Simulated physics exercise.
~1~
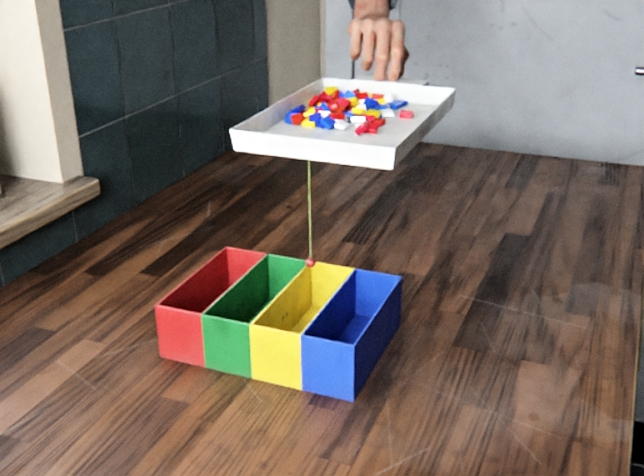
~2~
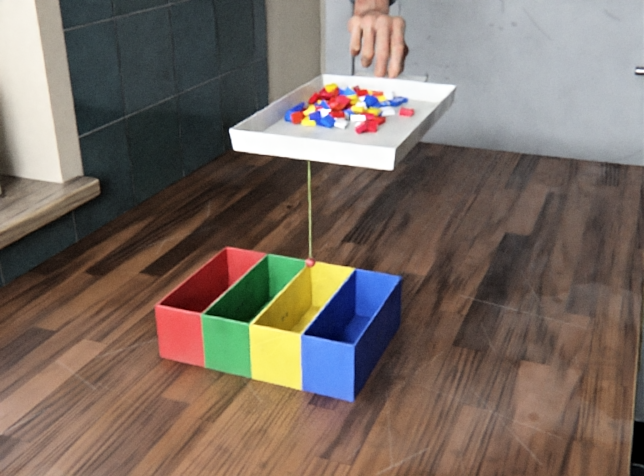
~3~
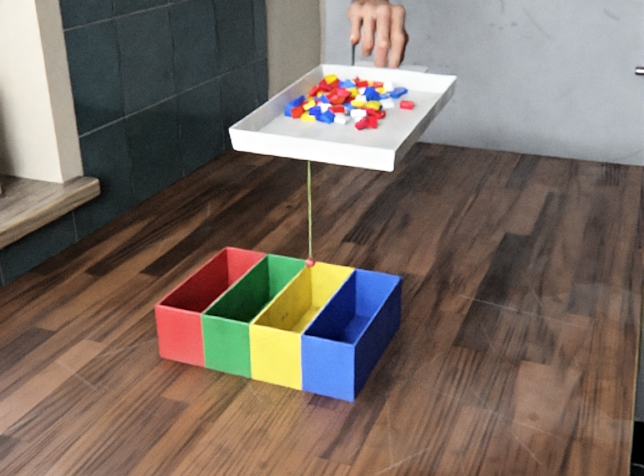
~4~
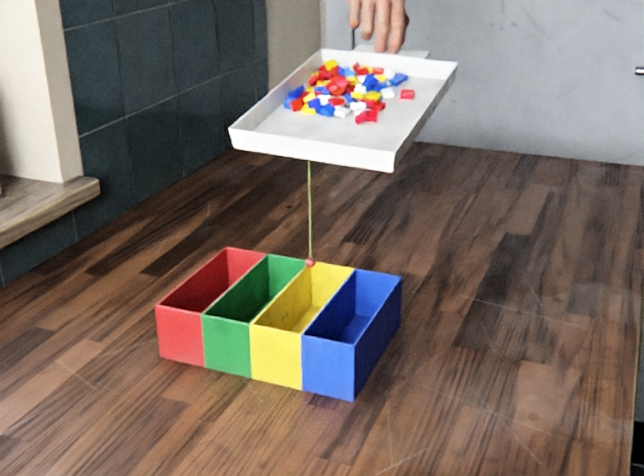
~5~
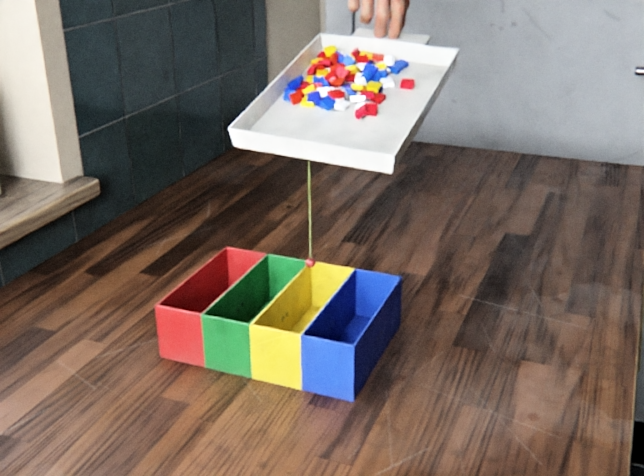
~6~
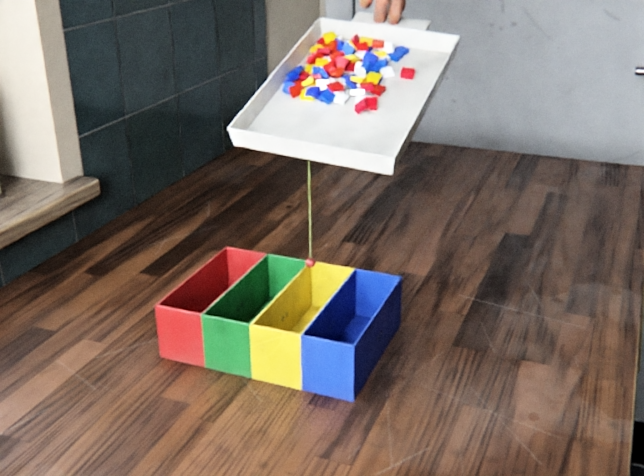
A person's hand grips the far edge of a shallow white tray of small red, blue, yellow and white tiles above a wooden counter, seen from slightly above by a still camera. Below sits a box with red, green, yellow and blue cells from left to right, a bead hanging over it on a thread. The hand steadily raises the tray's far side, the near edge slanting slightly lower at right, while the tiles stay bunched toward the back.
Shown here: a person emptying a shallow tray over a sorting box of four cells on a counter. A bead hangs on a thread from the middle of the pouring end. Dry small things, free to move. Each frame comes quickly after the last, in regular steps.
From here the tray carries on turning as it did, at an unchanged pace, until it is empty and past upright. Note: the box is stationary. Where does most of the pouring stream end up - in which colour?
In the blue one.
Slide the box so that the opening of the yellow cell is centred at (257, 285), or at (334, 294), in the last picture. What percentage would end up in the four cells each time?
In order: 40 percent, then 90 percent.
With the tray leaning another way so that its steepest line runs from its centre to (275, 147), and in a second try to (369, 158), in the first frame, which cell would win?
In order, it comes out as the cell in red and the cell in blue.
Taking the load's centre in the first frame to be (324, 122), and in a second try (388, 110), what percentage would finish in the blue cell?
First case: Around 40 %; second case: Around 50 %.
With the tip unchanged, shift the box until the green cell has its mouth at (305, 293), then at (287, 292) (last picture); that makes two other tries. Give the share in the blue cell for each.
Approximately 10 percent, followed by approximately 30 percent.
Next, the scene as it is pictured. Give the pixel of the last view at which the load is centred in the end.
The centre settles at about (336, 360).
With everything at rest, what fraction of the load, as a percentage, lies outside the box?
About 10 per cent.
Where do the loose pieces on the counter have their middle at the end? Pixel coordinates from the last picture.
The centre sits near (465, 398).
Just after the last frame, tray tipped steeply; almost all on the tray; about a tenth falling or outside the box.
A moment on, tray tipped past a quarter turn; roughly two thirds on the tray; roughly a quarter in the blue cell; about a tenth in the yellow cell; just a few in the green cell; just a few in the red cell; just a few falling or outside the box.
Further on, tray tipped past a quarter turn; roughly half in the blue cell; roughly a quarter in the yellow cell; about a tenth in the green cell; just a few in the red cell; about a tenth falling or outside the box.
When it is over, tray tipped past a quarter turn; roughly half in the blue cell; roughly a quarter in the yellow cell; about a tenth in the green cell; just a few in the red cell; about a tenth outside the box.
